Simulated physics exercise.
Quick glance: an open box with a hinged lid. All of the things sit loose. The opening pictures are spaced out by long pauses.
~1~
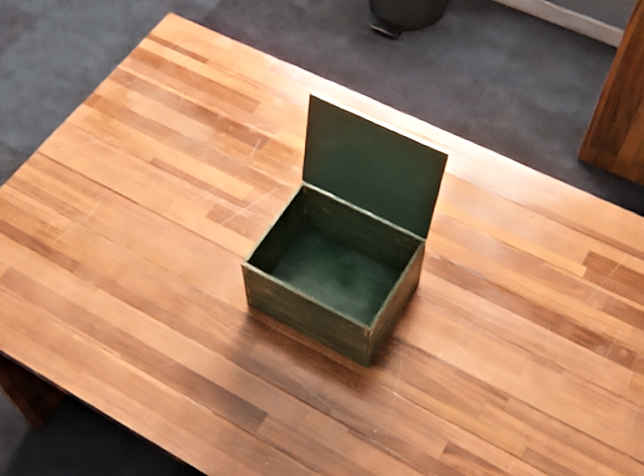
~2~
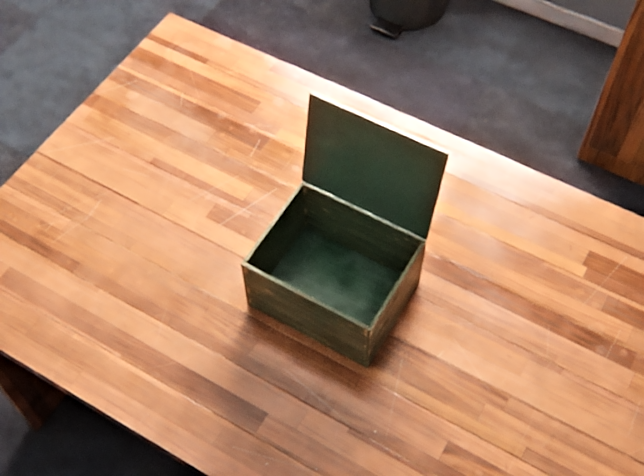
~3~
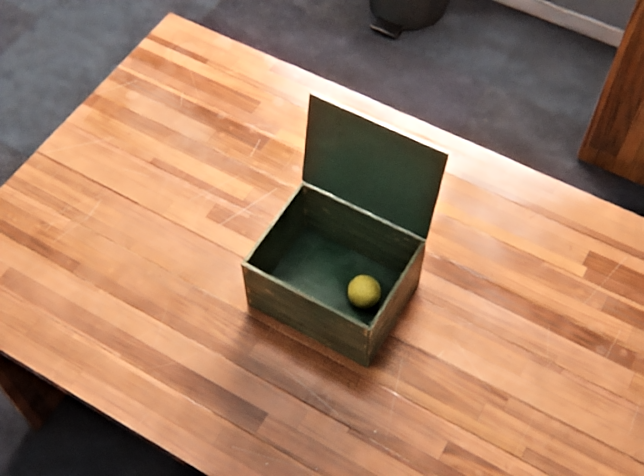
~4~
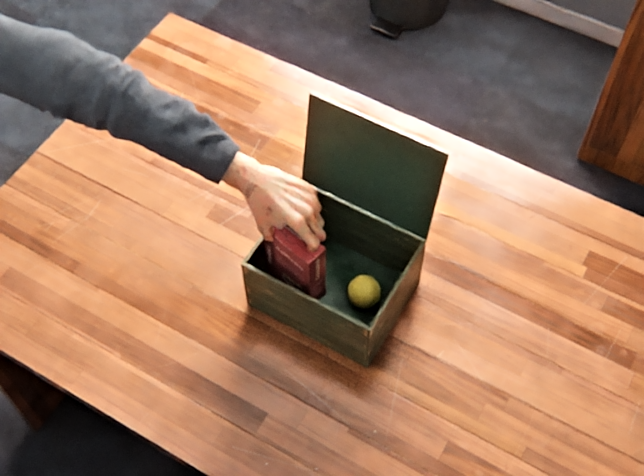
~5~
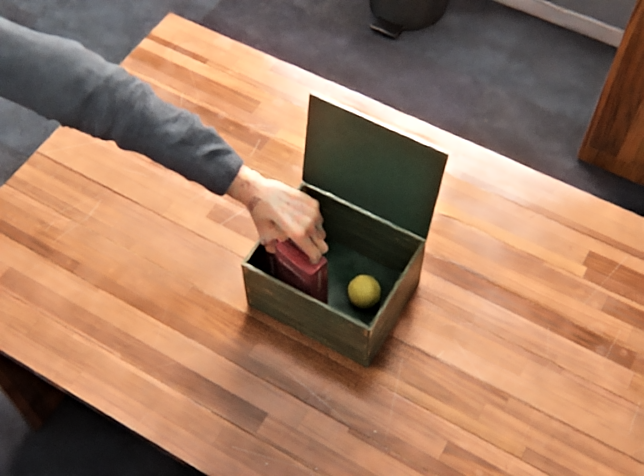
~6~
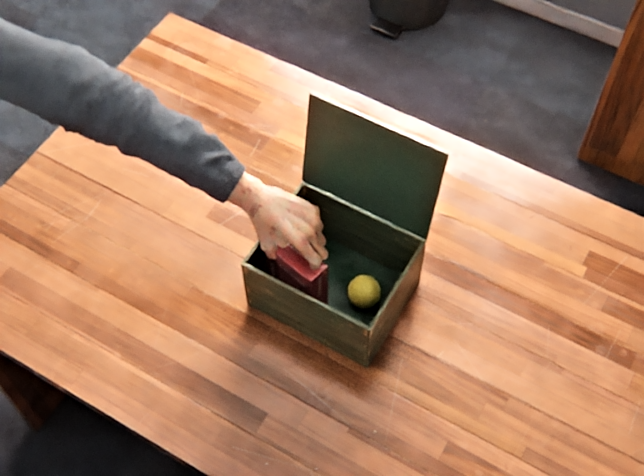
A hand lowers a red packet into an open green box beside a yellow lemon.
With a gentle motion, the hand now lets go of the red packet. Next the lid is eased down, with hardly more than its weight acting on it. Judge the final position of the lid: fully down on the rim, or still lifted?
Final position: Still lifted.
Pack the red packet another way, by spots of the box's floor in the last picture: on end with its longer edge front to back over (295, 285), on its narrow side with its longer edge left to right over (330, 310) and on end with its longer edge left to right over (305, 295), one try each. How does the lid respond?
On the first attempt the lid can't come down, on the second it drops into place, and on the third it can't come down.
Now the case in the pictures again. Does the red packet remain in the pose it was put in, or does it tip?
In the end, the red packet keeps its orientation.
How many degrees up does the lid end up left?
It stays some 8° above the rim.
Then, 1.50 s after the last picture, lid 66° above the rim.
Then, 2.20 s after the last picture, lid 13° above the rim.
At rest, lid 8° above the rim; both in place. Seen from the same camera at the end, red packet near (298, 279).
